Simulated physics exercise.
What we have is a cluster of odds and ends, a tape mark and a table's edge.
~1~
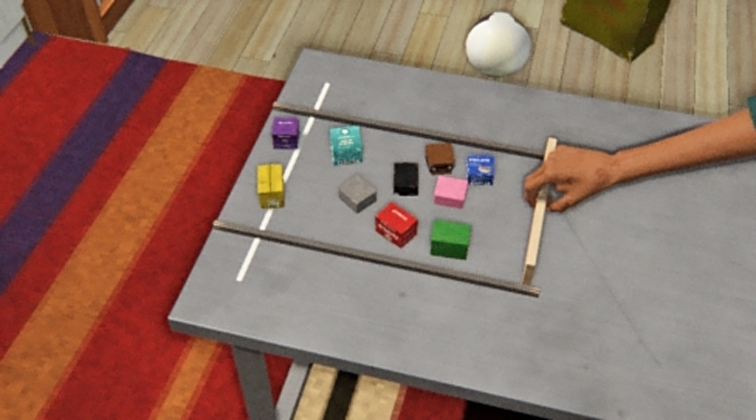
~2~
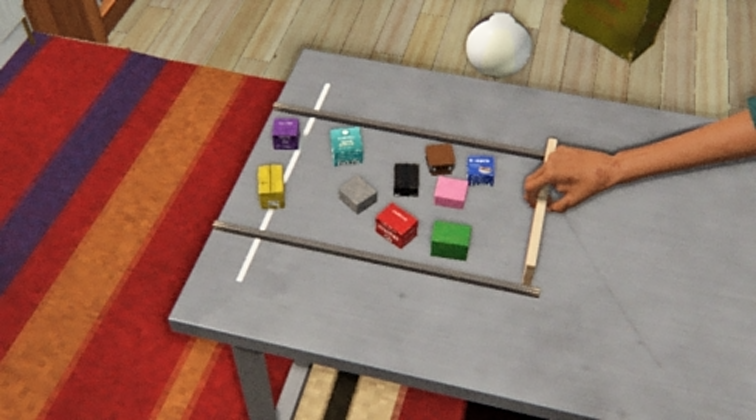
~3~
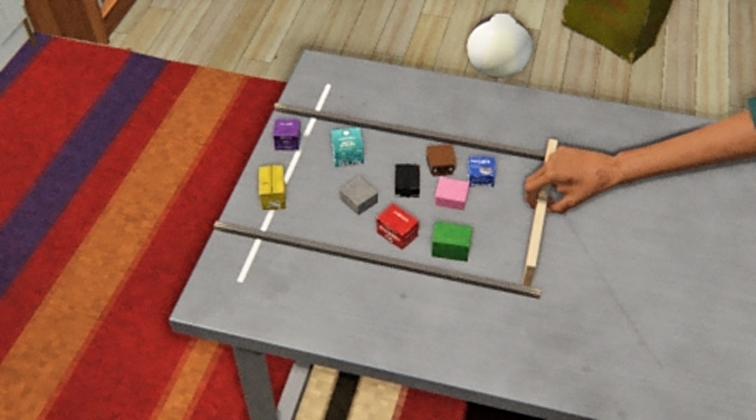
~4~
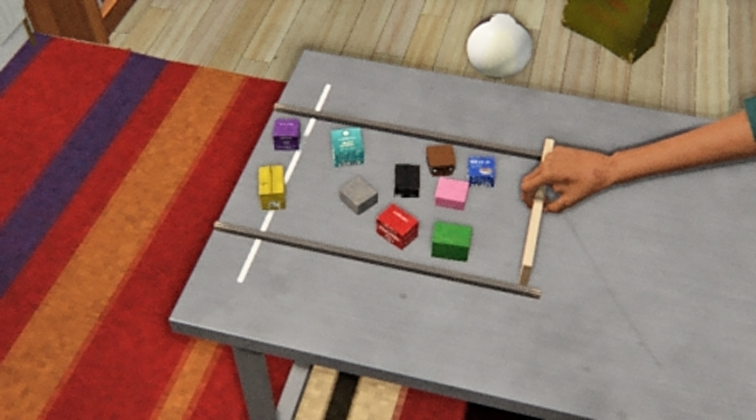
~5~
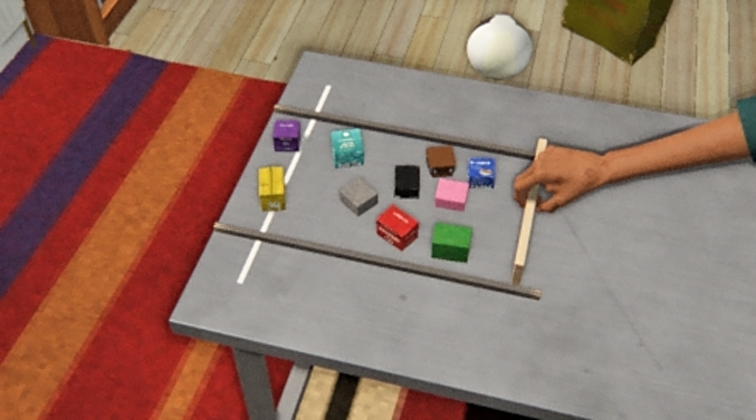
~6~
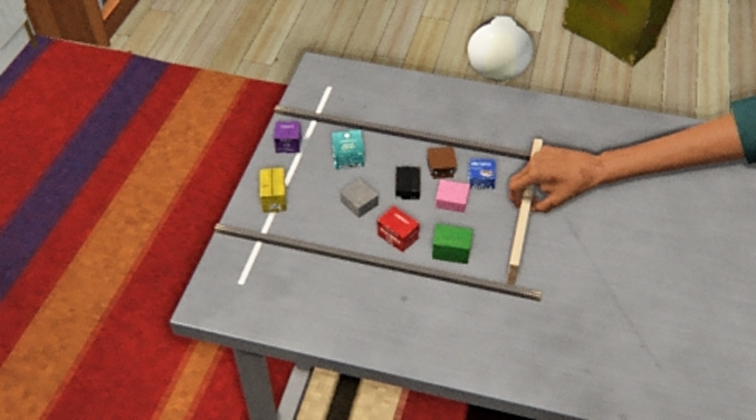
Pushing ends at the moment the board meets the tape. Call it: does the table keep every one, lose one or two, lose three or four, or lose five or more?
It loses three or four.
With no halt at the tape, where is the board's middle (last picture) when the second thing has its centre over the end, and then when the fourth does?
In pixels, around (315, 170) followed by around (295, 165).
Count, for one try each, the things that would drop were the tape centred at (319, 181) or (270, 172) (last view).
You'd find 1 and then 6 on the floor.
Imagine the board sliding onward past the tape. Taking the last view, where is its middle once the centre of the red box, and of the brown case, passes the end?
When the red box crosses, the middle is near (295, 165); when the brown case crosses, near (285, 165).
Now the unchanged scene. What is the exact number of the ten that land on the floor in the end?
The count is 4.
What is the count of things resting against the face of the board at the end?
In contact: 4.
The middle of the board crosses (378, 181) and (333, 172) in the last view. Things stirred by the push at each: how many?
Moved so far: 8, later 10.
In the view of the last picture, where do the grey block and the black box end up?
I'd put one close to (268, 186) and the other close to (257, 151).
Early on, none off yet; purple box at rest near (288, 137); yellow box at rest near (273, 191); turquoise box at rest near (348, 150).
A while later, none off yet; purple box at rest near (288, 137); yellow box at rest near (273, 191); turquoise box travelled about its own width near (329, 143).
Further along, none off yet; purple box leaning well over near (242, 146); yellow box travelled about its own width near (242, 181); turquoise box travelled well along near (272, 133).
Finally, the number that fall off is three or four; lost, red box, turquoise box, yellow box and purple box.
